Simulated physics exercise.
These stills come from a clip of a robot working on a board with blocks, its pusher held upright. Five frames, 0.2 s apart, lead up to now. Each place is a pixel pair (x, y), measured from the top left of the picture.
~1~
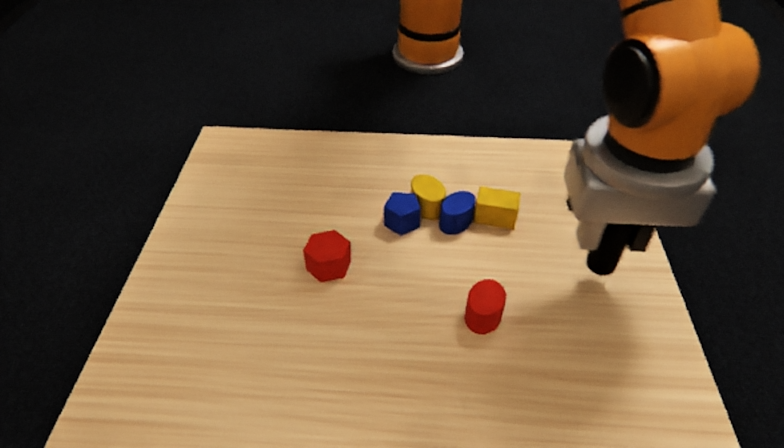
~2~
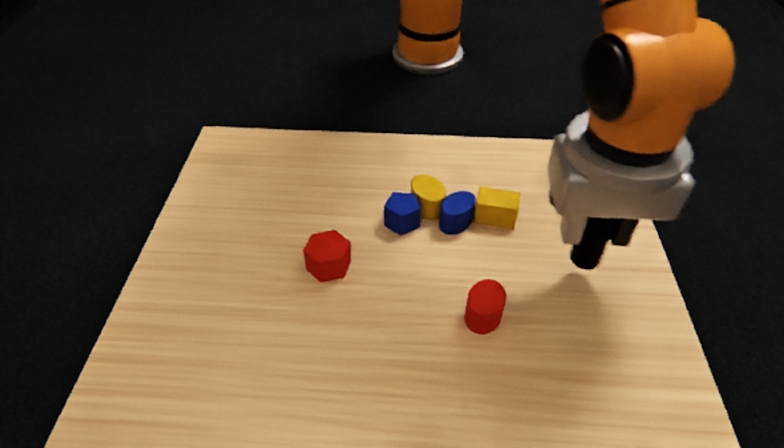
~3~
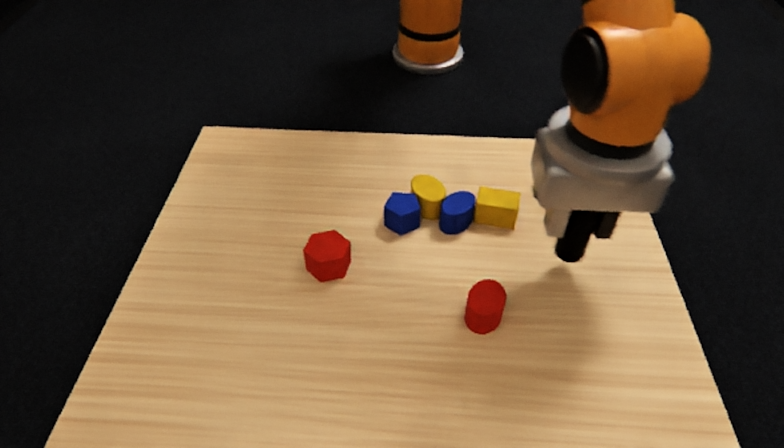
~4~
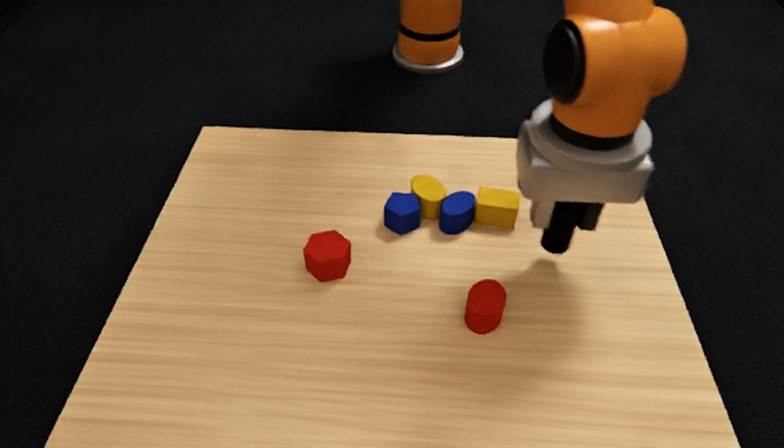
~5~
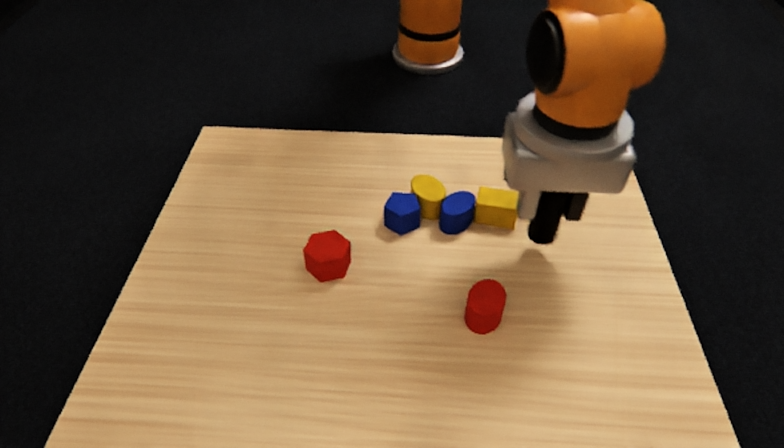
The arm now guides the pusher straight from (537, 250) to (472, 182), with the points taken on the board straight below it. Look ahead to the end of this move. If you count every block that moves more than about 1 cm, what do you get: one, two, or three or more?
Moved: 1.
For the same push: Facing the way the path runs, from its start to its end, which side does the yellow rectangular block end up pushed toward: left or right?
My answer: Left.
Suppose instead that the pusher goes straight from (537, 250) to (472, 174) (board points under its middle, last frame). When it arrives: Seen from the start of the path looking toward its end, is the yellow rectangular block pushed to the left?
Yes.
The first path, step by step. One third of the way, pusher (515, 211); yellow oval (426, 186); blue oval (454, 201), turned 20° anticlockwise; yellow rectangular block (487, 188), turned 15° anticlockwise.
Two thirds of the way, pusher (493, 189); yellow oval (426, 186); blue oval (454, 201), turned 20° anticlockwise; yellow rectangular block (471, 173), turned 65° anticlockwise.
At the end, pusher (474, 168); yellow oval (426, 186); blue oval (454, 201), turned 20° anticlockwise; yellow rectangular block (448, 159), turned 105° anticlockwise.
